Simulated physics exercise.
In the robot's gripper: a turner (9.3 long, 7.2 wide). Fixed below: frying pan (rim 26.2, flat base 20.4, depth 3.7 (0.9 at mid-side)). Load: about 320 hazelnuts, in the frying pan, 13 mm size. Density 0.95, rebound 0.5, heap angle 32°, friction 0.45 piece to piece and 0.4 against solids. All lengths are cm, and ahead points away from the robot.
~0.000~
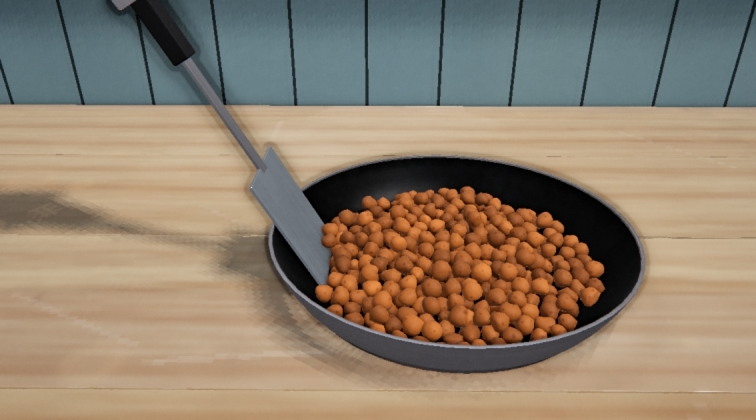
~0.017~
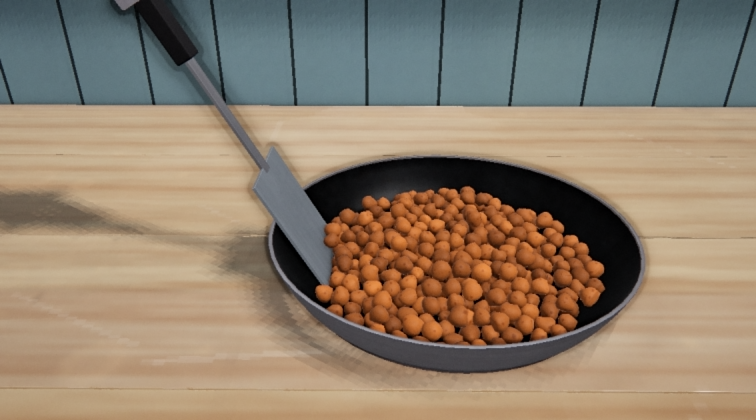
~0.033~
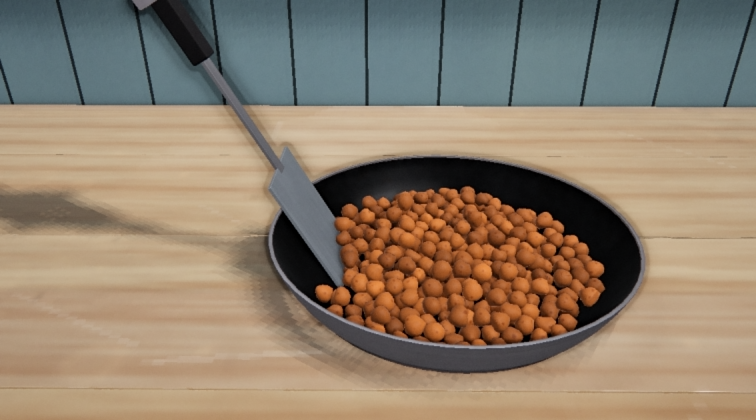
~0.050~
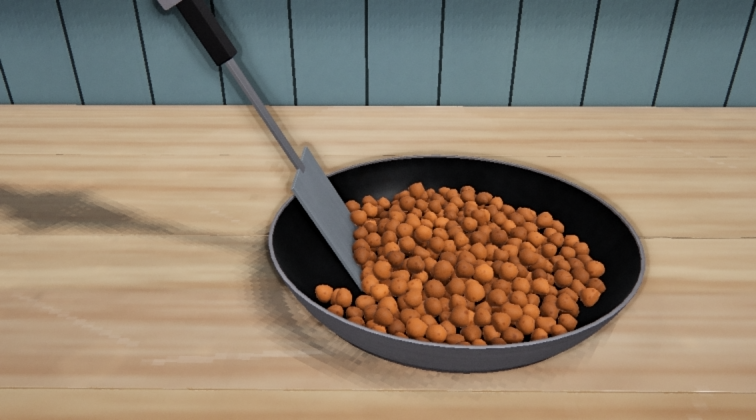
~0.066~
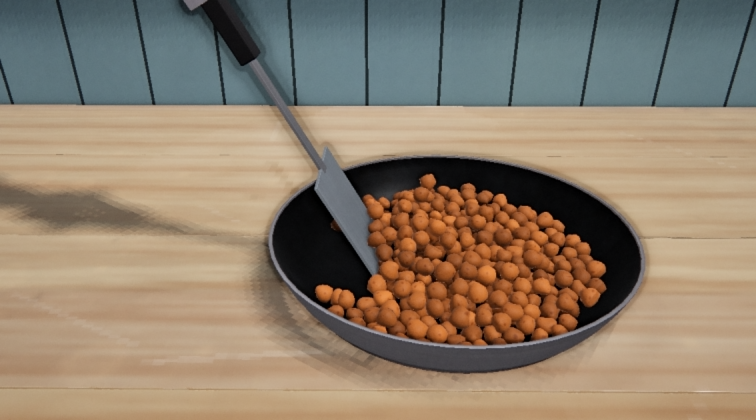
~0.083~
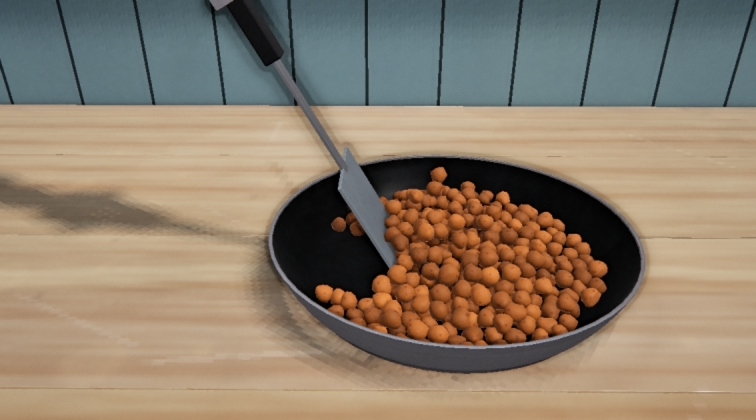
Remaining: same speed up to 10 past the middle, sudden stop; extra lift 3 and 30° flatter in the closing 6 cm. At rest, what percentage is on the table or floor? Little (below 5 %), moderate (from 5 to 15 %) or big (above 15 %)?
Answer: Big; above 15 % of the hazelnuts finish on the table or floor.
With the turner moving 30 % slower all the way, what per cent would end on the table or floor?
Then about 10 per cent.
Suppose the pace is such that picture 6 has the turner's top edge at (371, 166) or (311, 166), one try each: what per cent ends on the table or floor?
About 25 and 10 per cent.
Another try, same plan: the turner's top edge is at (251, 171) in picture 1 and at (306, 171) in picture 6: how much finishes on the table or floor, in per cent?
About 10 per cent.
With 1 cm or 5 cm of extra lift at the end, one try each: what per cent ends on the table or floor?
About 15 and 15 per cent.
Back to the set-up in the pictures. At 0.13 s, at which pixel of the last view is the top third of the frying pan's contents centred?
At about (482, 231).
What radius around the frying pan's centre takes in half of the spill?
Roughly 24 cm.
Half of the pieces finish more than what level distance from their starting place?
About 3 cm.
After 0.13 s, sloping 61°, highest piece 6 above the table; 324 in the frying pan.
After 0.18 s, sloping 52°, highest piece 6 above the table; 324 in the frying pan.
After 0.41 s, sloping 31°, highest piece 10 above the table; 259 in the frying pan, 49 on the table or floor, 16 on the blade or in flight.
After 1.46 s, sloping 31°, highest piece 4 above the table; 259 in the frying pan, 65 on the table or floor.
In the end, 259 in the frying pan, 65 on the table or floor. That is 20 % on the table or floor.
